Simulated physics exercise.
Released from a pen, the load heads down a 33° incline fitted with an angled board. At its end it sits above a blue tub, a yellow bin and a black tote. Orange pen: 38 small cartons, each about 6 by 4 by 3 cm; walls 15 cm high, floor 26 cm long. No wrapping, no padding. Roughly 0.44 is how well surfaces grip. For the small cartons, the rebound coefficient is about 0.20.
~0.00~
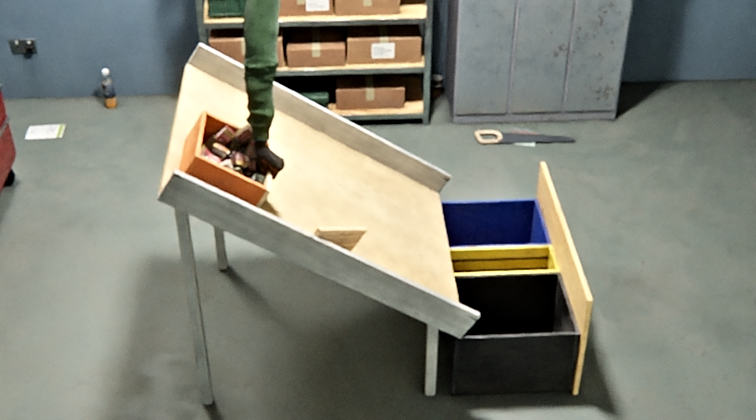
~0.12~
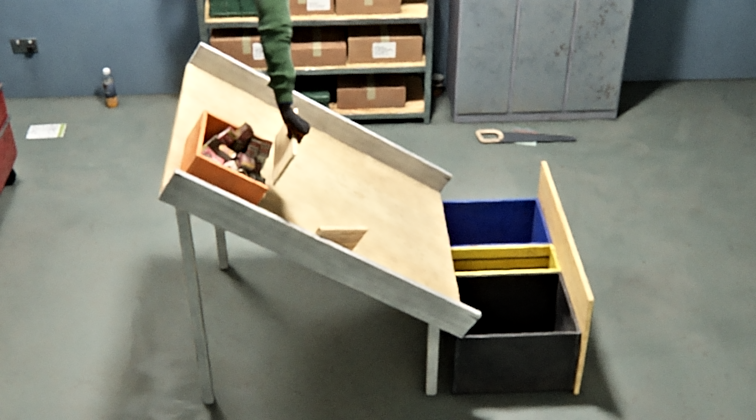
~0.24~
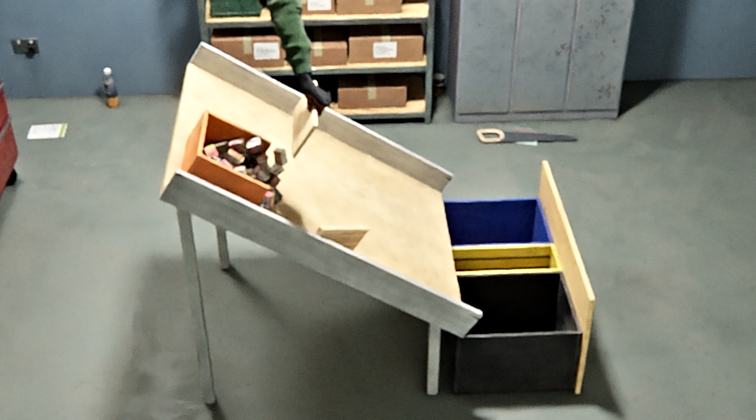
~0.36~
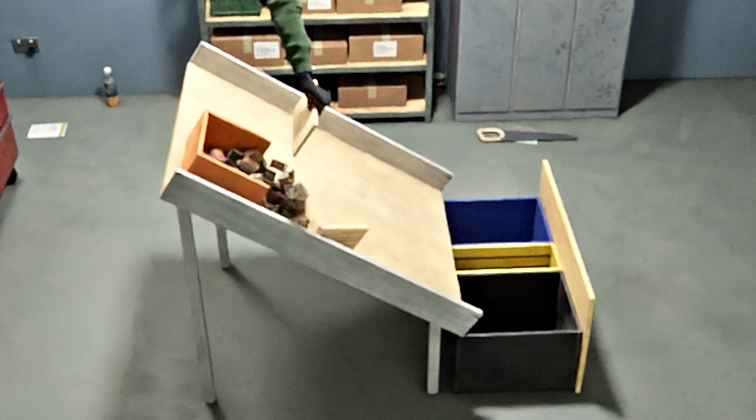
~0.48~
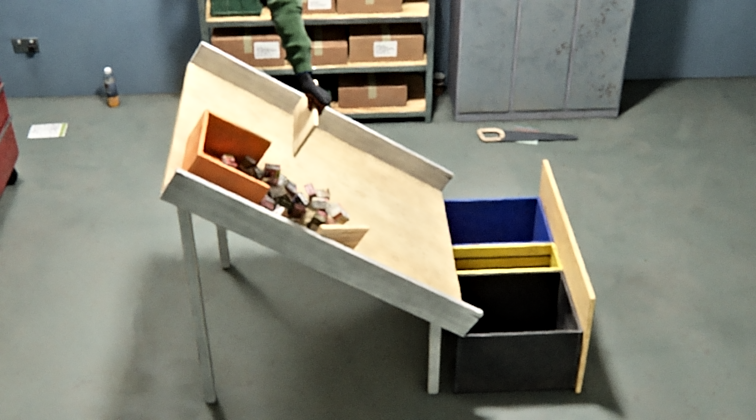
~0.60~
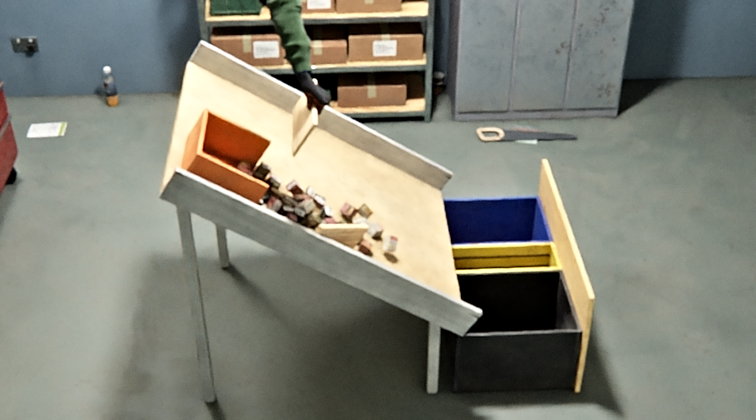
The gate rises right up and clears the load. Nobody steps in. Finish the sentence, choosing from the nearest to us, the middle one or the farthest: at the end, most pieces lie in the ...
Most pieces lie in the one nearest us.
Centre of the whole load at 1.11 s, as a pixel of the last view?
Somewhere around pixel (425, 260) in the last view.
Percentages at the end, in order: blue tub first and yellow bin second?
Shares, in order: About 0 percent and 15 percent.
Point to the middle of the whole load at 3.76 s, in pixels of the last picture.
Near (532, 340).
After 1.11 s, 2 in the yellow bin, 10 in the black tote, 23 on the slope and 3 in the air.
After 1.74 s, 6 in the yellow bin, 27 in the black tote, 4 on the slope and 1 in the air.
After 2.62 s, 6 in the yellow bin, 29 in the black tote and 3 on the slope.
Final count (at 3.76 s), 6 in the yellow bin, 30 in the black tote and 2 on the slope.
